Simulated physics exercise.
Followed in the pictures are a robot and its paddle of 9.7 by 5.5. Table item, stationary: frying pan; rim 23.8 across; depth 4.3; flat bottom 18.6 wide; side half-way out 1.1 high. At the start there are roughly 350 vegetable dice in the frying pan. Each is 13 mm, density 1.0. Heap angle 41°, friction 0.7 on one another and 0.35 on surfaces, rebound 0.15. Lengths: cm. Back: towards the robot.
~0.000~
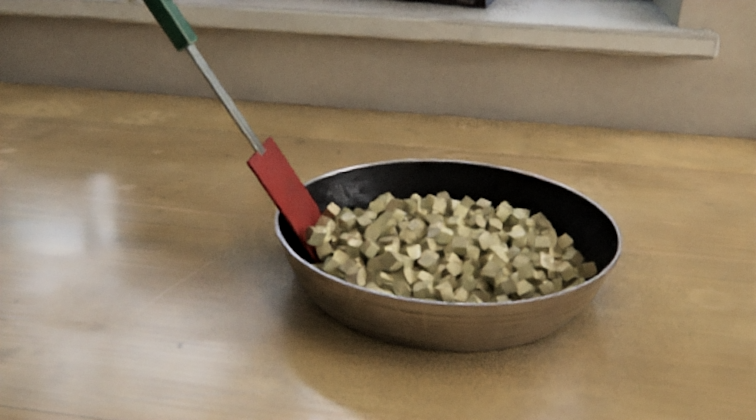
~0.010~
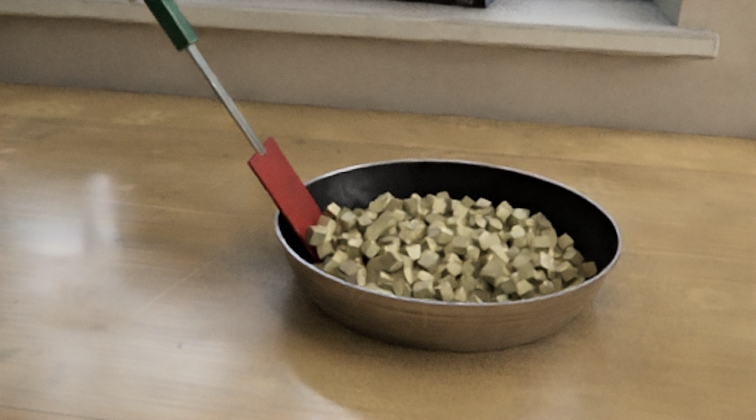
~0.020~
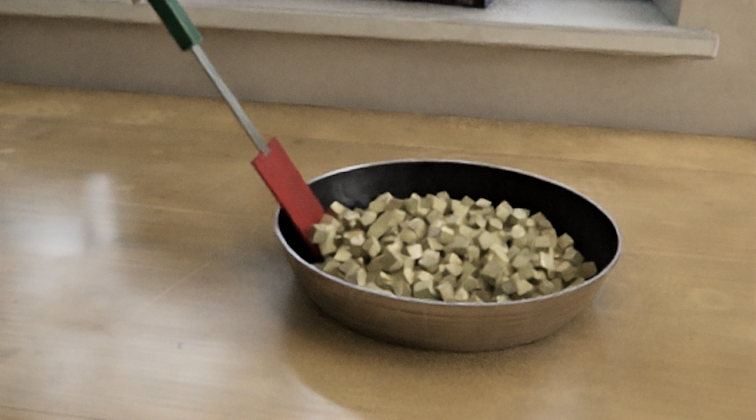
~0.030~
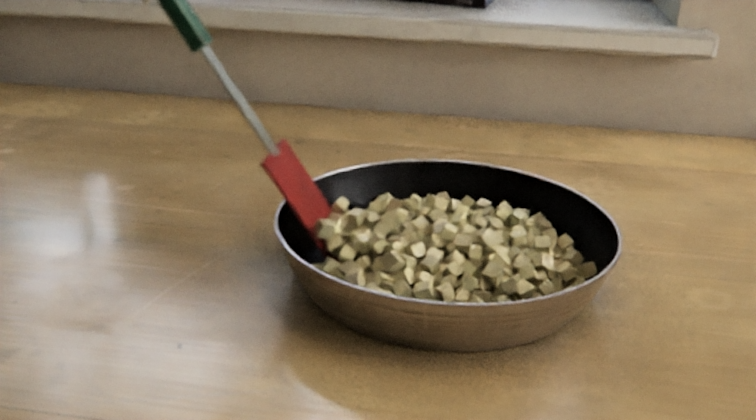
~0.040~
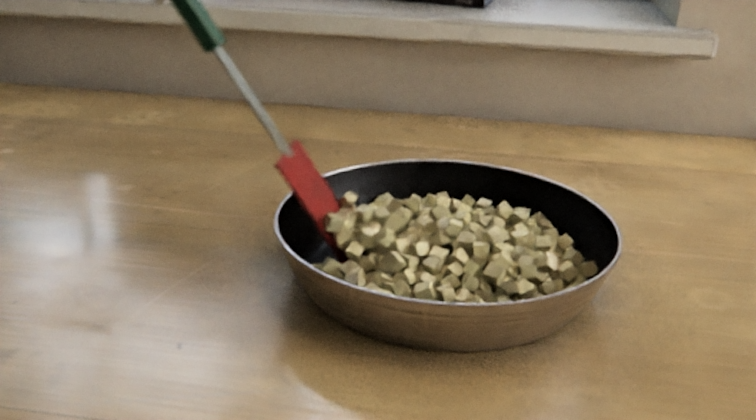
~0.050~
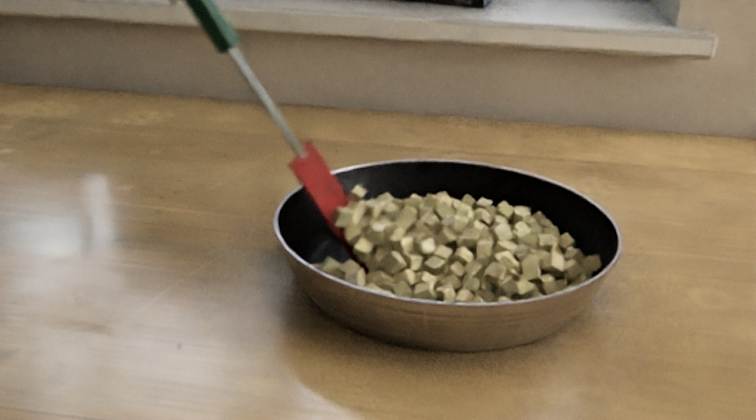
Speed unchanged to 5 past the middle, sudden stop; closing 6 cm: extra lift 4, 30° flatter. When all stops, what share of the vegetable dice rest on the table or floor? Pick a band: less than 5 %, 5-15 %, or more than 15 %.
It falls in the band 5-15 %.
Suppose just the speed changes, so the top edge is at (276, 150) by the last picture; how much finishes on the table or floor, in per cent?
That share would be about 0 percent.
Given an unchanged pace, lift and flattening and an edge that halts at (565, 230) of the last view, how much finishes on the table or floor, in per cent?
Estimate: Approx. 15 %.
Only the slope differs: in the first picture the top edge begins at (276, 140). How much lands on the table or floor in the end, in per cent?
Spill: Approx. 10 per cent.
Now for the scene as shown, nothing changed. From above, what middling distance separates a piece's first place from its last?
Distance: Around 1 cm.
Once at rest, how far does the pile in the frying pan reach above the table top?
It reaches about 5.5 cm.
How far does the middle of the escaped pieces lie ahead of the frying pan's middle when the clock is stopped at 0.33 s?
Some 20 cm.
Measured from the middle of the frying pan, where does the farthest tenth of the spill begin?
That works out to near 30 cm.
By 0.08 s, sloping 55°, highest piece 6 above the table; 352 in the frying pan.
By 0.11 s, sloping 44°, highest piece 8 above the table; 352 in the frying pan.
By 0.33 s, sloping 26°, highest piece 6 above the table; 318 in the frying pan, 32 on the table or floor, 2 on the blade or in flight.
By 1.38 s, sloping 26°, highest piece 5 above the table; 318 in the frying pan, 34 on the table or floor.
Final count, 318 in the frying pan, 34 on the table or floor. That is 10 % on the table or floor.
